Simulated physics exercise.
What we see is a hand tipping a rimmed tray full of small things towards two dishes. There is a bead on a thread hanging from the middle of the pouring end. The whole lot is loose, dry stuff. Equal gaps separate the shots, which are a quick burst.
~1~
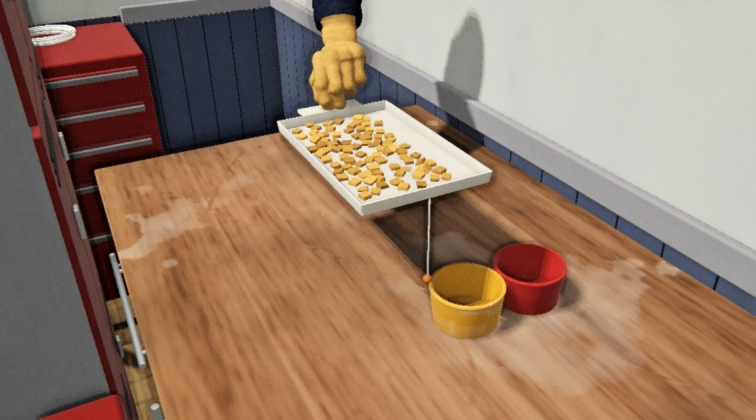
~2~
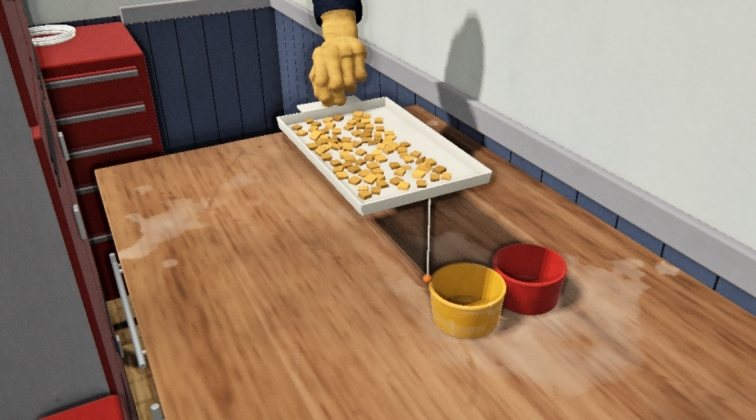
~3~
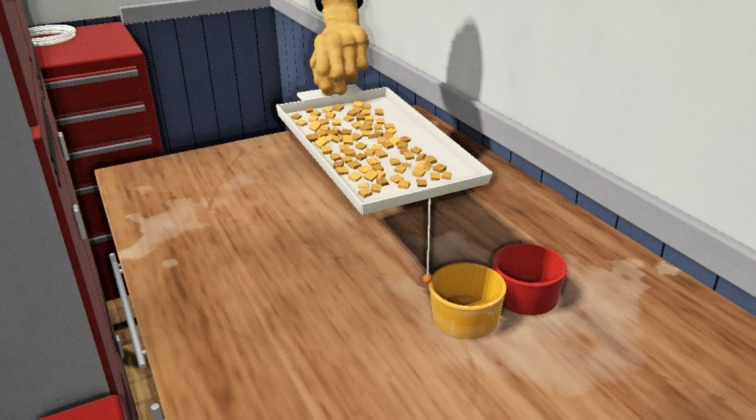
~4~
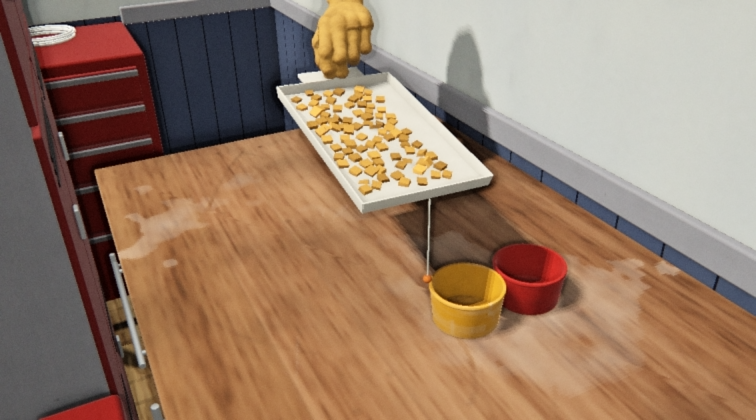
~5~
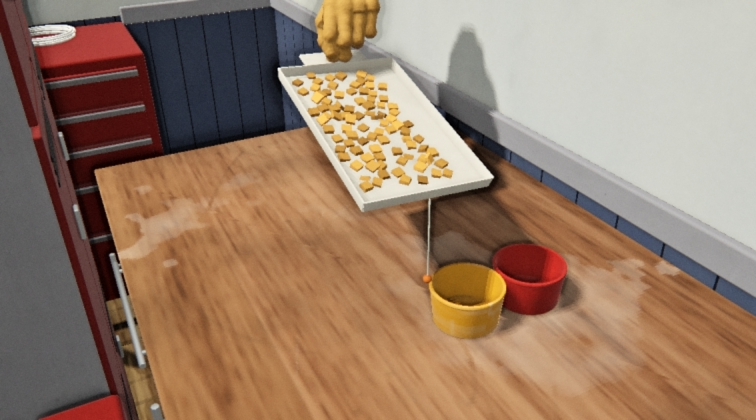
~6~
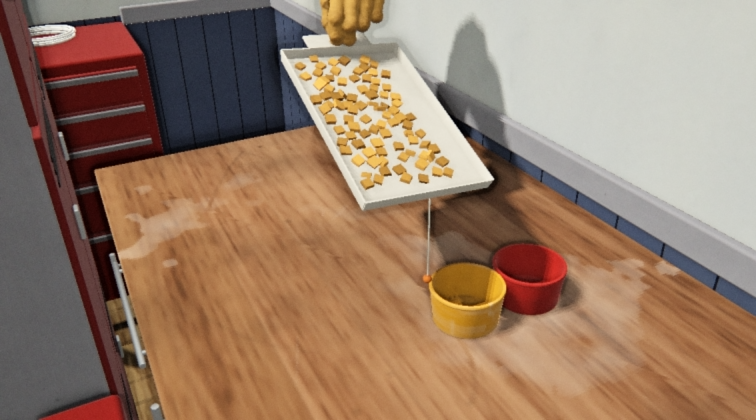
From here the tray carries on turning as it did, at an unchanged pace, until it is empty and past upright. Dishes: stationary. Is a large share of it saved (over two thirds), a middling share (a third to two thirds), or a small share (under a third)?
A middling share is saved.
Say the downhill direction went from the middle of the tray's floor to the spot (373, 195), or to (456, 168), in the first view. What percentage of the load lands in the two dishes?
Around 0 per cent first, around 80 per cent next.
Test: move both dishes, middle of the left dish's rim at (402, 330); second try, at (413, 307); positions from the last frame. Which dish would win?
For the first try I'd say the dish over on the right, and for the second, the dish over on the right.
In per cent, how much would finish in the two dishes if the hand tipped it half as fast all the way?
That works out at about 50 percent.
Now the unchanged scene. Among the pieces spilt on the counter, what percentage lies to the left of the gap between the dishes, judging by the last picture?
Share on the left: Near 80 %.
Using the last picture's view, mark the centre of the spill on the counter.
I'd put the middle somewhere around (454, 358) in the last picture.
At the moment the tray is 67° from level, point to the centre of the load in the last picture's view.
The load's middle is around (441, 166).
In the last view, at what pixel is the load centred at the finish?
Near (467, 326).
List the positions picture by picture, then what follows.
Corners of the pouring end (362, 204) and (489, 171), level; middle of the load (361, 155), cereal squares; left dish (487, 318); right dish (551, 295); bead on its thread (428, 279), in the first frame.
Corners of the pouring end (362, 204) and (489, 171), level; middle of the load (361, 153), in the second frame.
Corners of the pouring end (363, 203) and (490, 172), tipped barely, lowest at the right corner; middle of the load (361, 146), in the third frame.
Corners of the pouring end (364, 202) and (491, 174), tipped a little, lowest at the right corner; middle of the load (362, 137), in the fourth frame.
Corners of the pouring end (365, 202) and (491, 176), tipped clearly, lowest at the right corner; middle of the load (363, 128), in the fifth frame.
Corners of the pouring end (366, 201) and (491, 178), tipped clearly, lowest at the right corner; middle of the load (366, 119); left dish (487, 318); right dish (551, 295), in the sixth frame.
Just after the last frame, tray tipped steeply; almost all on the tray; about a tenth in the air.
A moment on, tray tipped past a quarter turn; roughly two thirds on the tray; about a tenth in the left dish; just a few in the right dish; about a tenth outside both; just a few in the air.
Further on, tray tipped past a quarter turn; roughly half in the left dish; just a few in the right dish; roughly half outside both.
When it is over, tray tipped past a quarter turn; roughly half in the left dish; just a few in the right dish; roughly half outside both.
